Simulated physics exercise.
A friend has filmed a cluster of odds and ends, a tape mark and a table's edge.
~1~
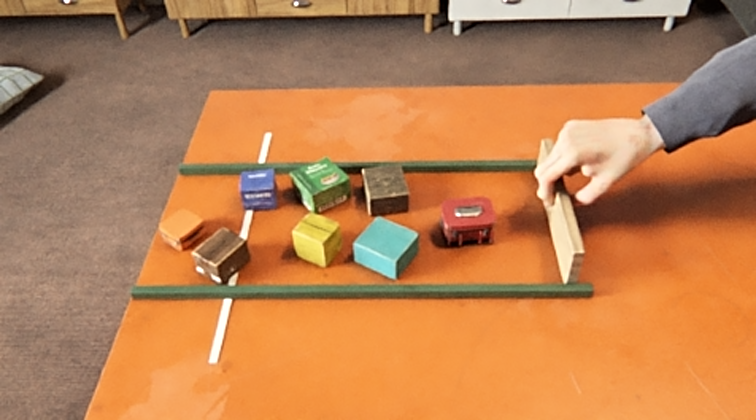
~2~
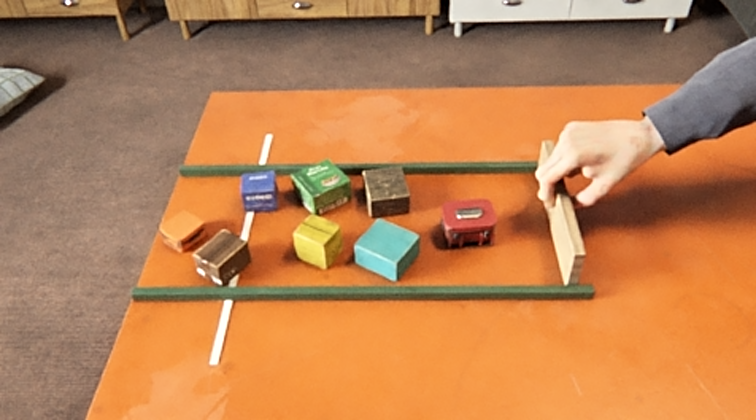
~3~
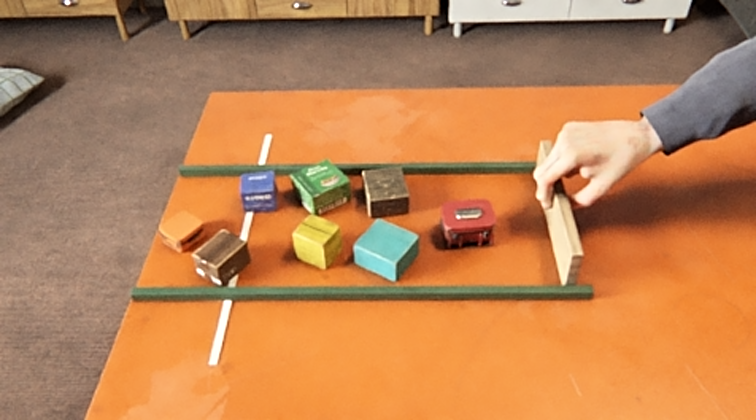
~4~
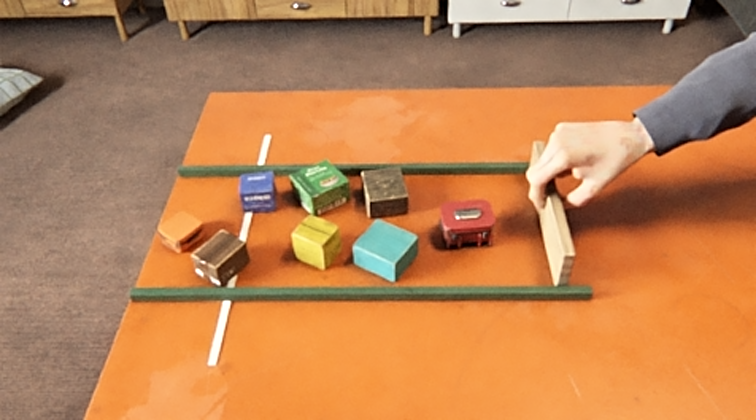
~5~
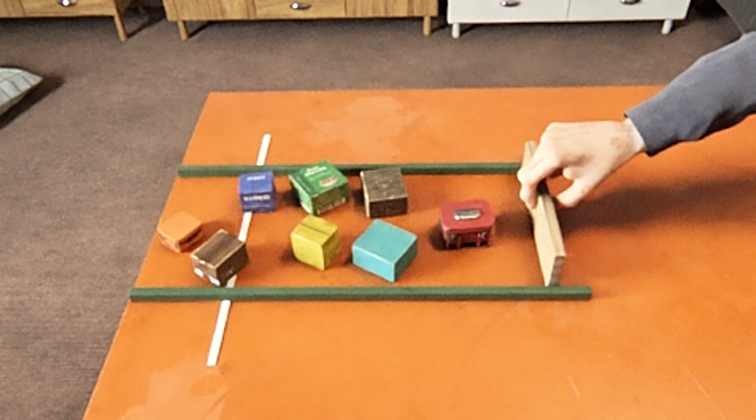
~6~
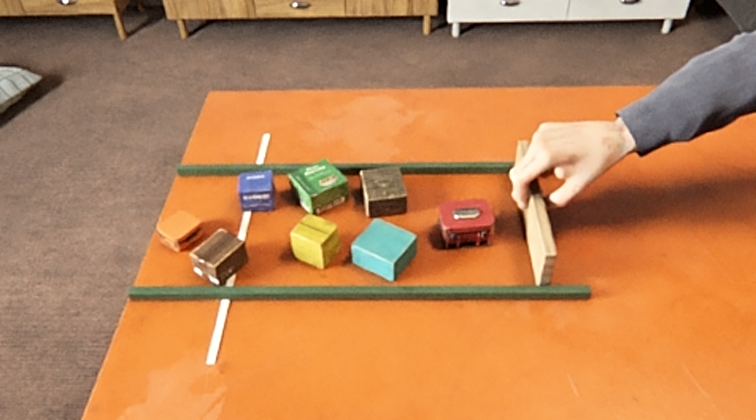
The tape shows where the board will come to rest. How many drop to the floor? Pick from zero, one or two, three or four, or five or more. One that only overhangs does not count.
Outcome: The number that fall off is one or two.
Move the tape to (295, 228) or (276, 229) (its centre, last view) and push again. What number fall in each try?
In that order 0 and 0.
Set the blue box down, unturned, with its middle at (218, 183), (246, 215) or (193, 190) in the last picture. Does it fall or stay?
In turn it is lost; does not fall; is lost.
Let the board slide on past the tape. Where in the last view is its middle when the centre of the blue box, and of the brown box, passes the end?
Near (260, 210) and (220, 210).
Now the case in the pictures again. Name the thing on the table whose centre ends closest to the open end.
The orange case ends nearest.
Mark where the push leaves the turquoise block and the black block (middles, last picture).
About (207, 261), and the other about (231, 189).
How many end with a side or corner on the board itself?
3 of them.
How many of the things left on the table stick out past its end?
It comes to 2.
Early on, none off yet; orange case at rest near (181, 232); brown box at rest near (220, 257); blue box at rest near (257, 191).
A while later, none off yet; orange case at rest near (181, 232); brown box at rest near (220, 257); blue box moving near (254, 191).
Further along, none off yet; orange case at rest near (181, 232); brown box travelled about its own width near (191, 262); blue box travelled well along near (190, 190).
Finally, the number that fall off is one or two; lost, blue box.
